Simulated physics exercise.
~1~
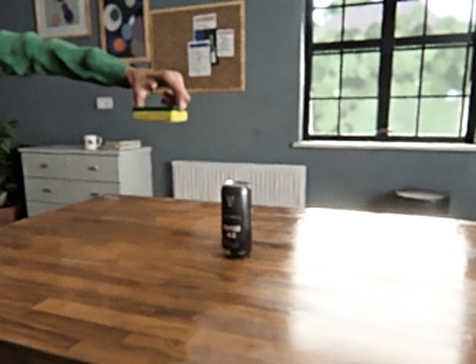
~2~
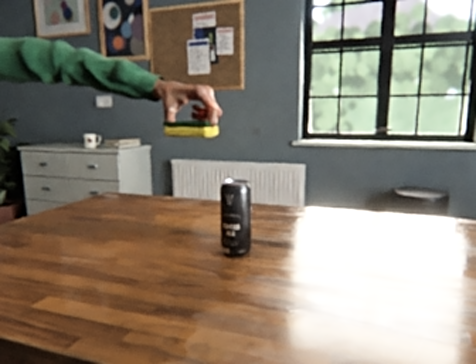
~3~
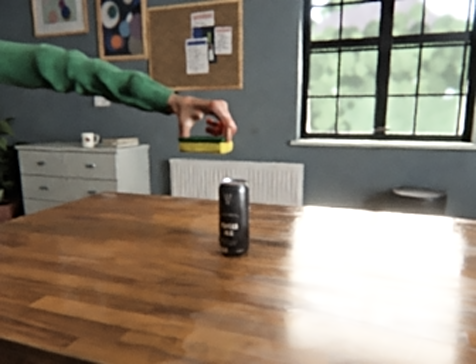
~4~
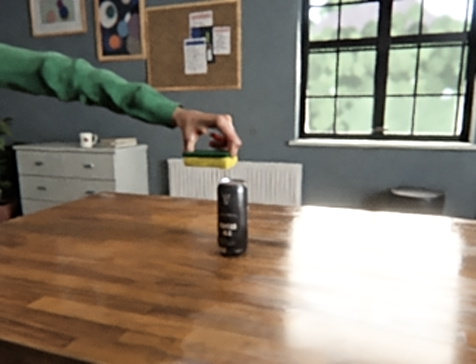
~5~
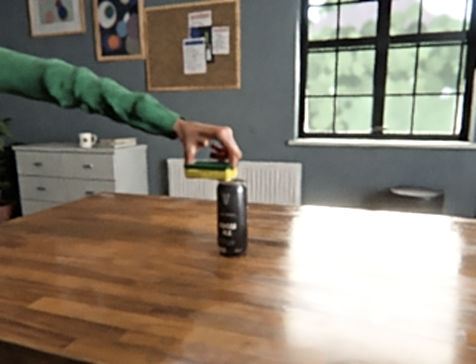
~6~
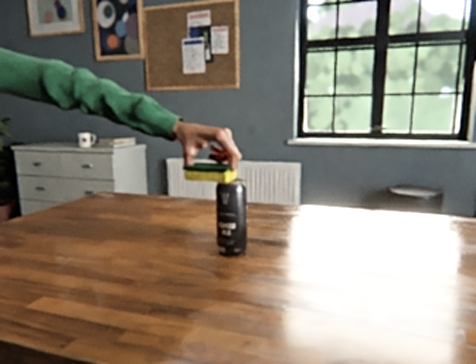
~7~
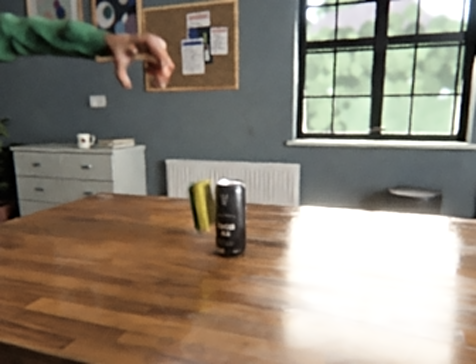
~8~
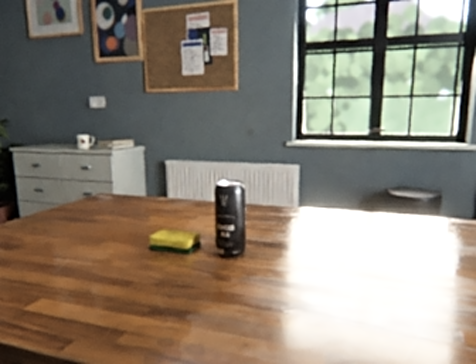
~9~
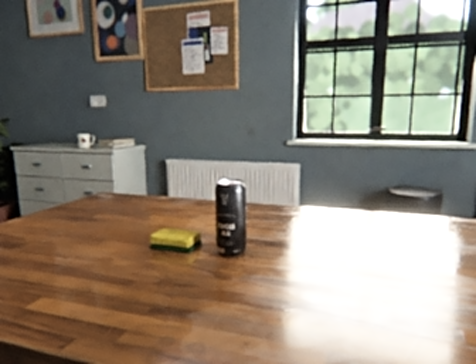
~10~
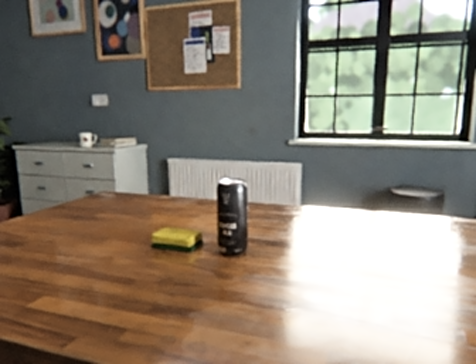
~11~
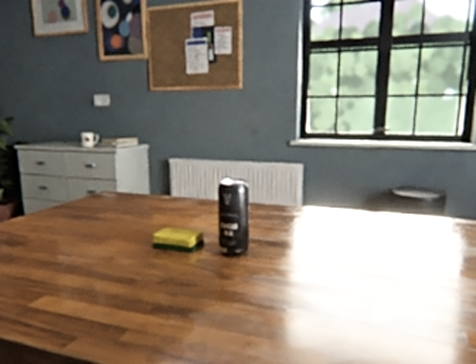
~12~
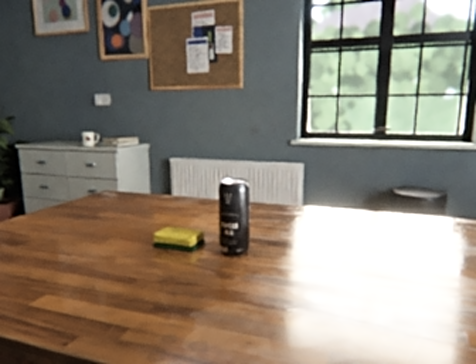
On a wooden table in a room with blue-grey walls, a hand lowered a yellow sponge onto the left side of a black can's top and let go, but the sponge tipped off to the left and ended up lying beside the can, which stayed standing.
